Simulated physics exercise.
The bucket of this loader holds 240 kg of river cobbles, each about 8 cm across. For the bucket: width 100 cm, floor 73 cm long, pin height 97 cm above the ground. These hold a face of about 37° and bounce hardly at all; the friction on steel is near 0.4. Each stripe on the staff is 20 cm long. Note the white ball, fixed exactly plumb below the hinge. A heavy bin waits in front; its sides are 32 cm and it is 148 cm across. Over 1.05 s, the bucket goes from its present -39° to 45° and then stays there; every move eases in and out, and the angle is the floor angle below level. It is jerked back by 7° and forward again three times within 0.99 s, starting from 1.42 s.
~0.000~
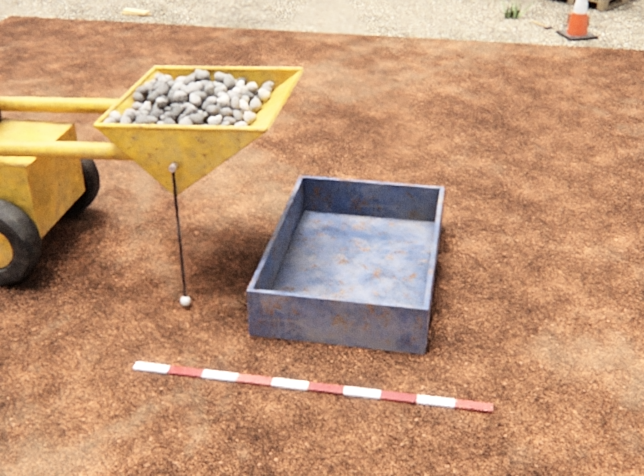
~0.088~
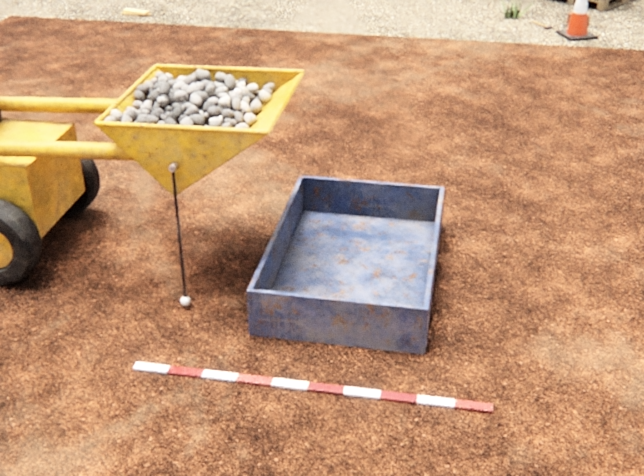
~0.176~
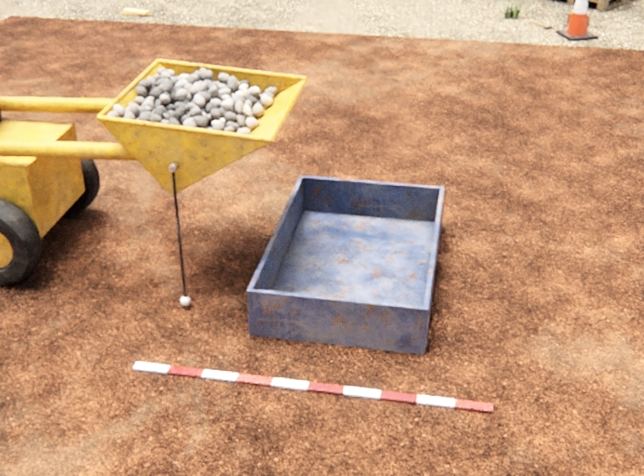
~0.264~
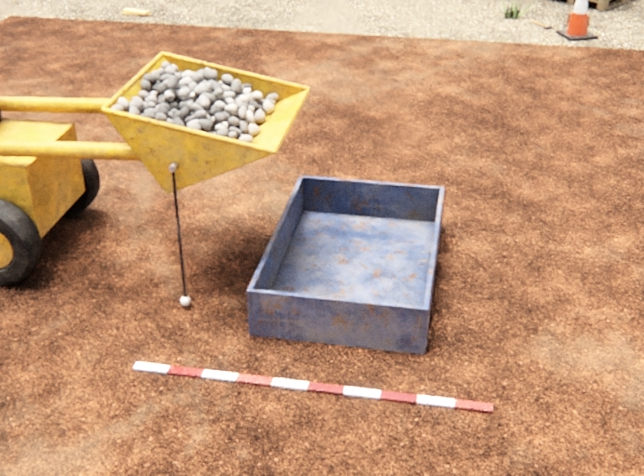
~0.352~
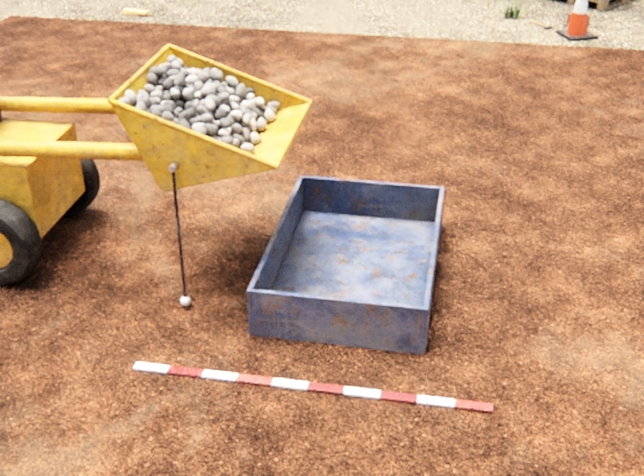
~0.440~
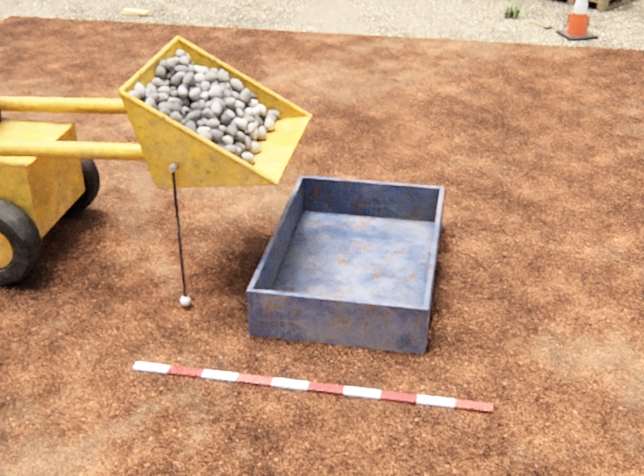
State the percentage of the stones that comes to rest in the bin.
Roughly 75 per cent comes to rest there.
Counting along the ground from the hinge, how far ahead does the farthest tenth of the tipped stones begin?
Close to 140 cm from the hinge.
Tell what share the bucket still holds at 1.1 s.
I'd say it's holding near 40 per cent.
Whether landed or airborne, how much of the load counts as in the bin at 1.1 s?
Some 35 per cent of the load by that point.
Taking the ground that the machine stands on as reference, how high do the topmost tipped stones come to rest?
Near 20 cm up from the ground.
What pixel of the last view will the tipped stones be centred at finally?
Middle at around (331, 267), I'd say.
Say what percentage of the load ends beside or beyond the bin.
About 0%.
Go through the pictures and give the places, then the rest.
In the first picture, the bucket is at -39°, its lip at (267, 130); the top of the load is at (201, 85).
In the second picture, lip at (268, 133), floor tilted -37°, highest stones at (191, 86); the stones move at 0.1 m/s on average.
In the third picture, the bucket is at -33°, its lip at (271, 140); the top of the load is at (181, 83); the stones move at 0.2 m/s on average.
In the fourth picture, the bucket is at -26°, its lip at (275, 152); the top of the load is at (163, 77); the stones move at 0.3 m/s on average.
In the fifth picture, lip at (278, 167), floor tilted -17°, highest stones at (170, 72); the stones move at 0.3 m/s on average.
In the sixth picture, the bucket is at -7°, its lip at (278, 184); the top of the load is at (179, 65); the stones move at 0.4 m/s on average.
After 0.8 s the floor is at 32°; 99 % in the bucket, 1 % in the bin; the foremost stones are at (266, 199).
After 1.1 s the floor is at 45°; 40 % in the bucket, 24 % short of the bin, 36 % in the bin; the foremost stones are at (334, 273).
After 2.9 s the floor is at 45°; 0 % in the bucket, 27 % short of the bin, 73 % in the bin; the foremost stones are at (422, 291).
After 5.3 s the floor is at 45°; 0 % in the bucket, 27 % short of the bin, 73 % in the bin; the foremost stones are at (422, 291).
